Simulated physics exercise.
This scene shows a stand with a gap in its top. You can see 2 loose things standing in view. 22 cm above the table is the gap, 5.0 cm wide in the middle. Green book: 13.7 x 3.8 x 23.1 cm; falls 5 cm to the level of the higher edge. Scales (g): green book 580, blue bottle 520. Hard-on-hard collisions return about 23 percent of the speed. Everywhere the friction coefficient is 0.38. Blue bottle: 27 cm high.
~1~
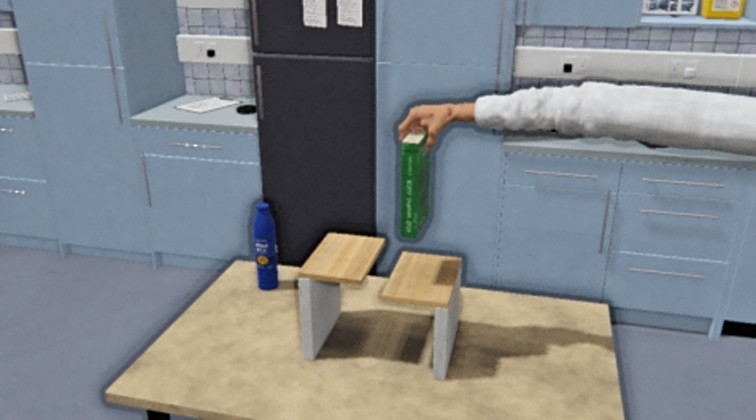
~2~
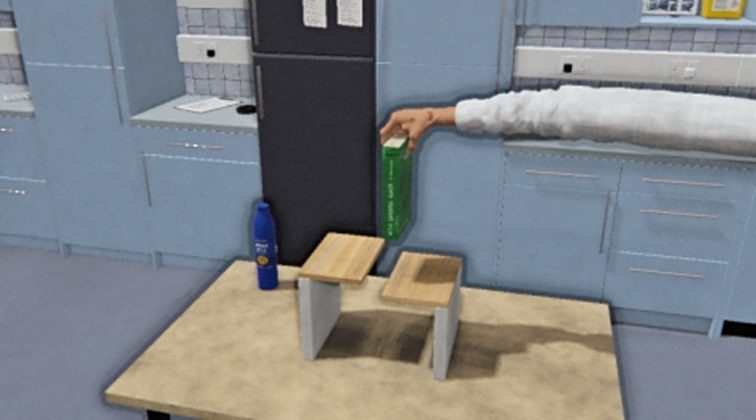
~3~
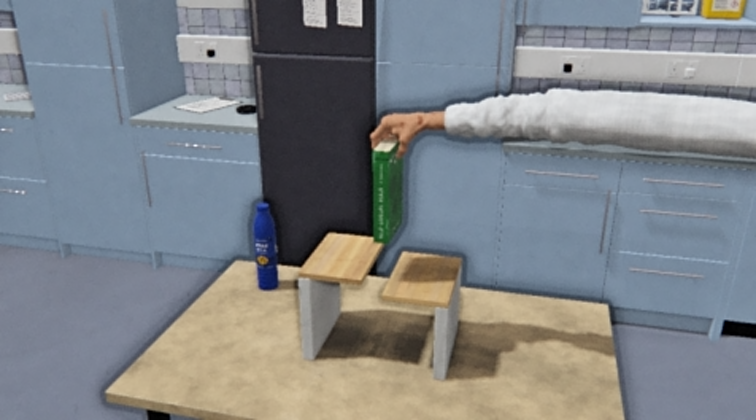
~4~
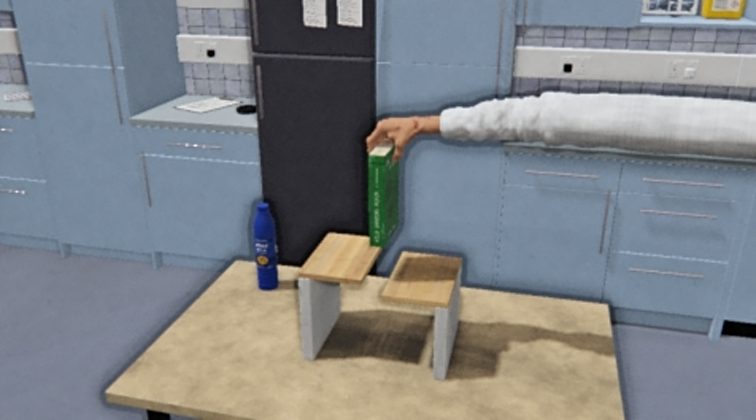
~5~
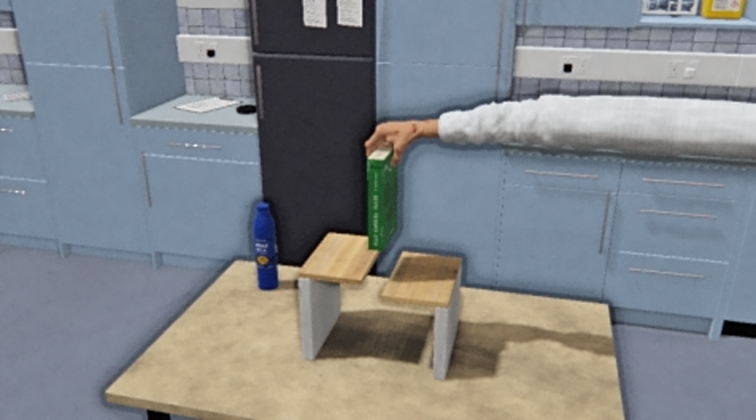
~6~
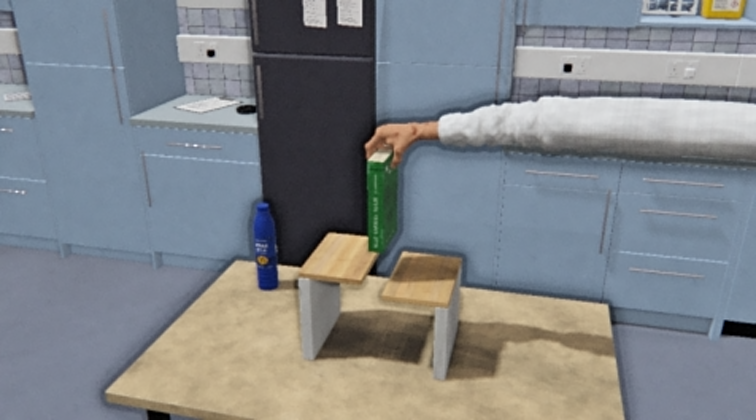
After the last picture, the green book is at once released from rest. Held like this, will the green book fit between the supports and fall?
Yes.
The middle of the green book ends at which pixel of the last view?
It settles close to (383, 306).
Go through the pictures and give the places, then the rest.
In the first picture, 9 cm from its drop point; green book (416, 181); blue bottle (266, 247).
In the second picture, 5 cm from its drop point; green book (398, 185); blue bottle (266, 247).
In the third picture, 3 cm from its drop point; green book (389, 188); blue bottle (266, 247).
In the fourth picture, 2 cm from its drop point; green book (384, 192); blue bottle (266, 247).
Poised above the slot; green book (383, 196); blue bottle (266, 247), in the fifth picture.
Poised above the slot; green book (383, 198); blue bottle (266, 247), in the sixth picture.
Then, 0.20 s after the last picture, green book slid 5 cm near (383, 217).
Then, 0.30 s after the last picture, green book slid 20 cm near (383, 270).
Then, 0.40 s after the last picture, green book slid 29 cm near (383, 302).
At rest, not toppled but over 4 cm from the start, green book; blue bottle in place, give or take 4 cm. Seen from the same camera at the end, green book near (383, 306). The book reaches the table.
